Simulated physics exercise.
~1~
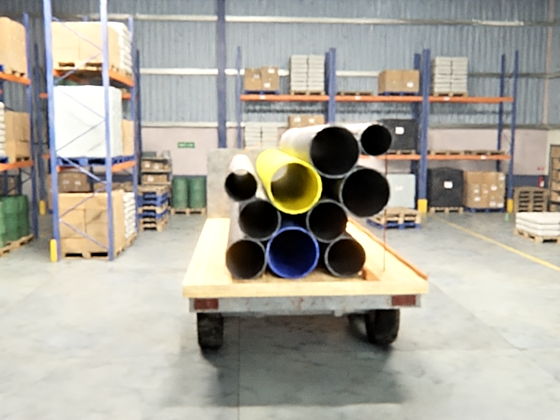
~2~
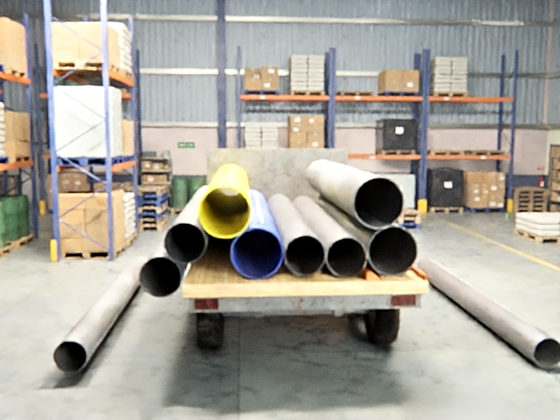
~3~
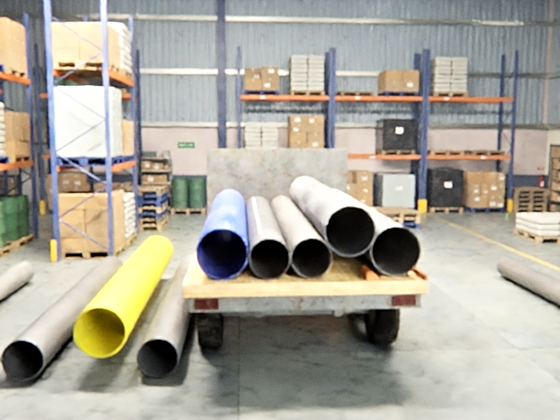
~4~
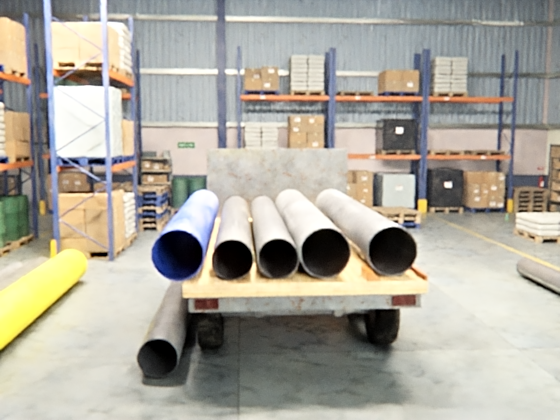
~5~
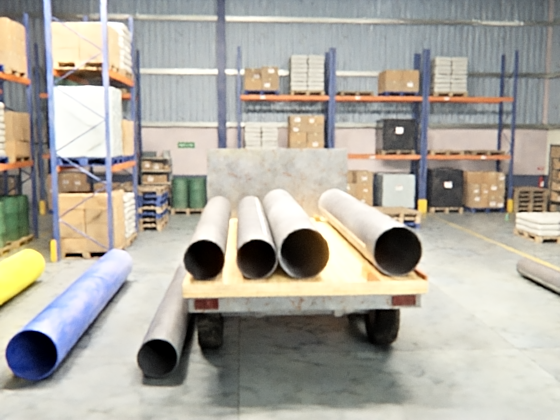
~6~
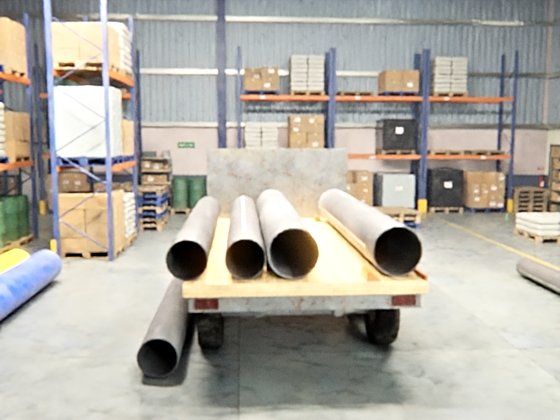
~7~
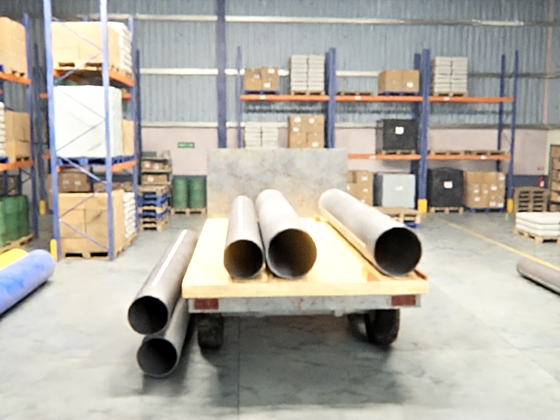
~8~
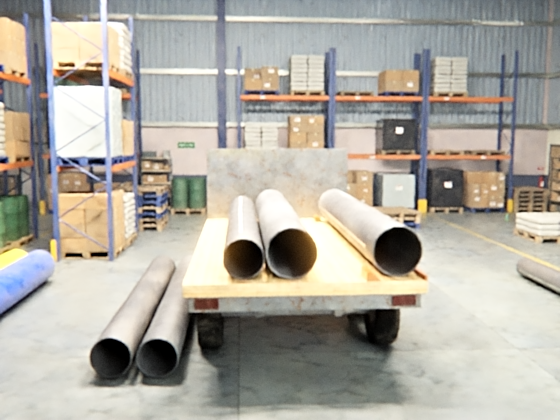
The clip opens on a flat trailer parked in a warehouse, stacked with dark pipes seen end-on, plus one yellow and one blue. The stack collapses and spreads across the deck, with dark pipes dropping off both sides. The yellow pipe falls off the left side and rolls away across the floor. The blue pipe rolls to the left edge, drops off and follows it. Another dark pipe then slips over the left edge, landing beside one already on the floor. At the end, three dark pipes remain on the deck, while yellow and blue lie on the ground at left.
